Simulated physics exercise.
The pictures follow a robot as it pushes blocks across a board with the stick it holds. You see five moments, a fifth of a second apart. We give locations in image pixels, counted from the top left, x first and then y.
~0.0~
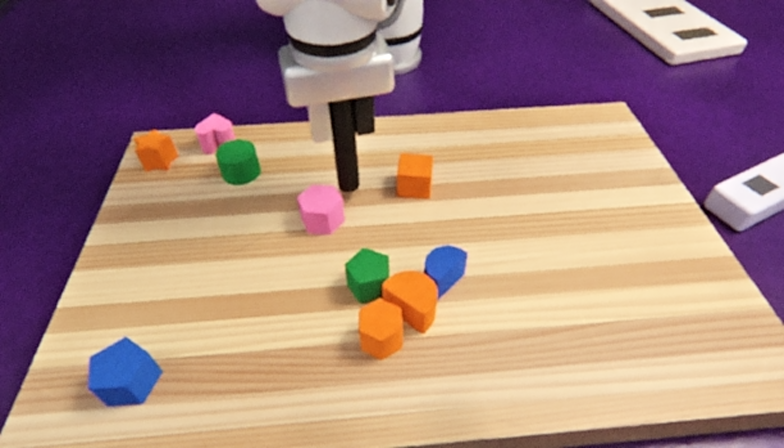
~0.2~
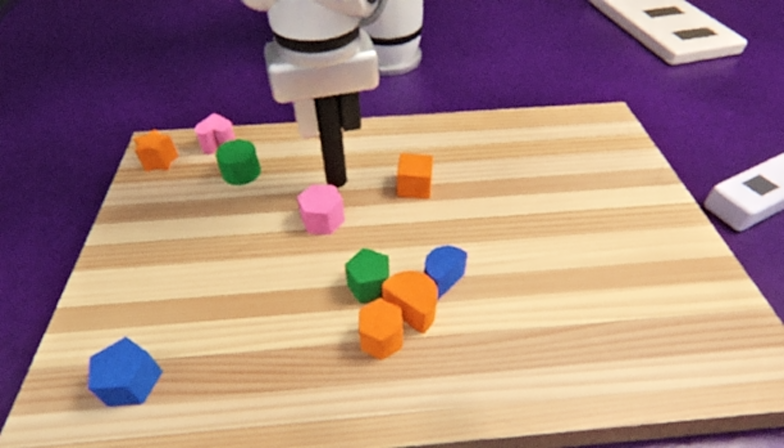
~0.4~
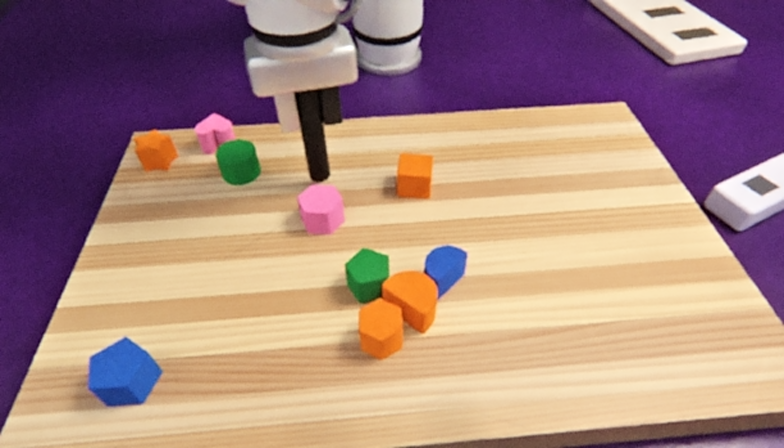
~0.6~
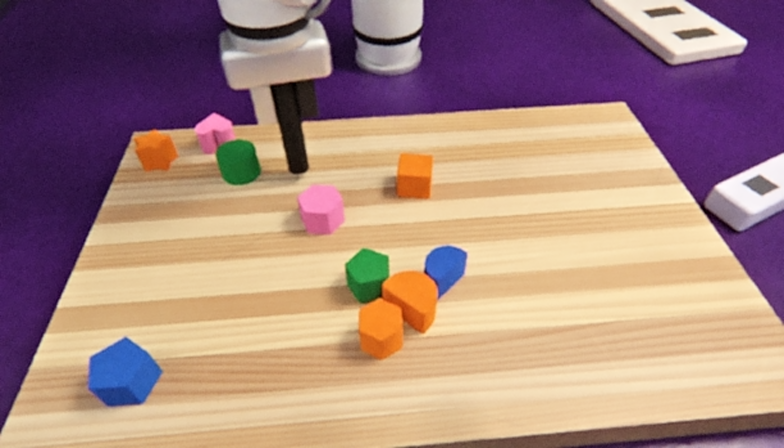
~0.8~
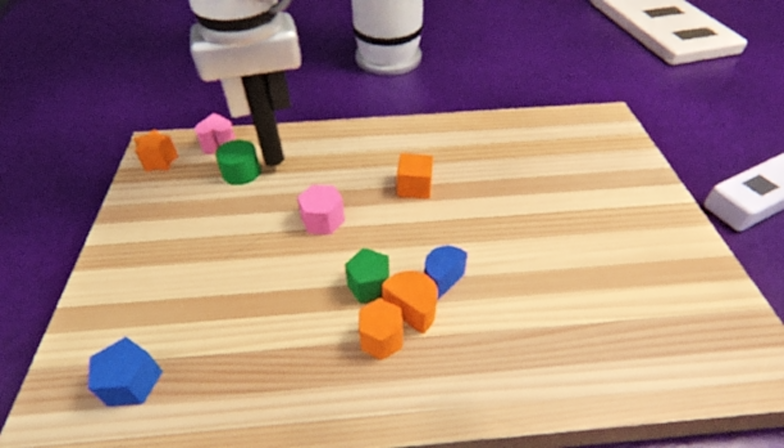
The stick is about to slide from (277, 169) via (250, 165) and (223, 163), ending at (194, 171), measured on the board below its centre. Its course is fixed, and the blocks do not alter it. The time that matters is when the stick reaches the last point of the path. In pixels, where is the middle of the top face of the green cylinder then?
Its top centre is at about (164, 168).
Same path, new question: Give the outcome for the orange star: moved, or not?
Stays put.
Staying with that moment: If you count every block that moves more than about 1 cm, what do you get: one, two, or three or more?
Of all the blocks, just one travels more than a centimetre.
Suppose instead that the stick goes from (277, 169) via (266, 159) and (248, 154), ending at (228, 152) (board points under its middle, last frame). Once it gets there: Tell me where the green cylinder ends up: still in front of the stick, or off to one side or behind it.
Left aside or behind.
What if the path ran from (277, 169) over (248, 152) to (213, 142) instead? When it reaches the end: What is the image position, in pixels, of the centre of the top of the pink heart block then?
The point I'd pick in the picture is (179, 120).
What follows on the original path. One third of the way, stick at (246, 155); green cylinder at (212, 152).
Two thirds of the way, stick at (219, 154); green cylinder at (189, 156).
At the end, stick at (191, 162); orange star still; pink heart block still; green cylinder at (164, 168).
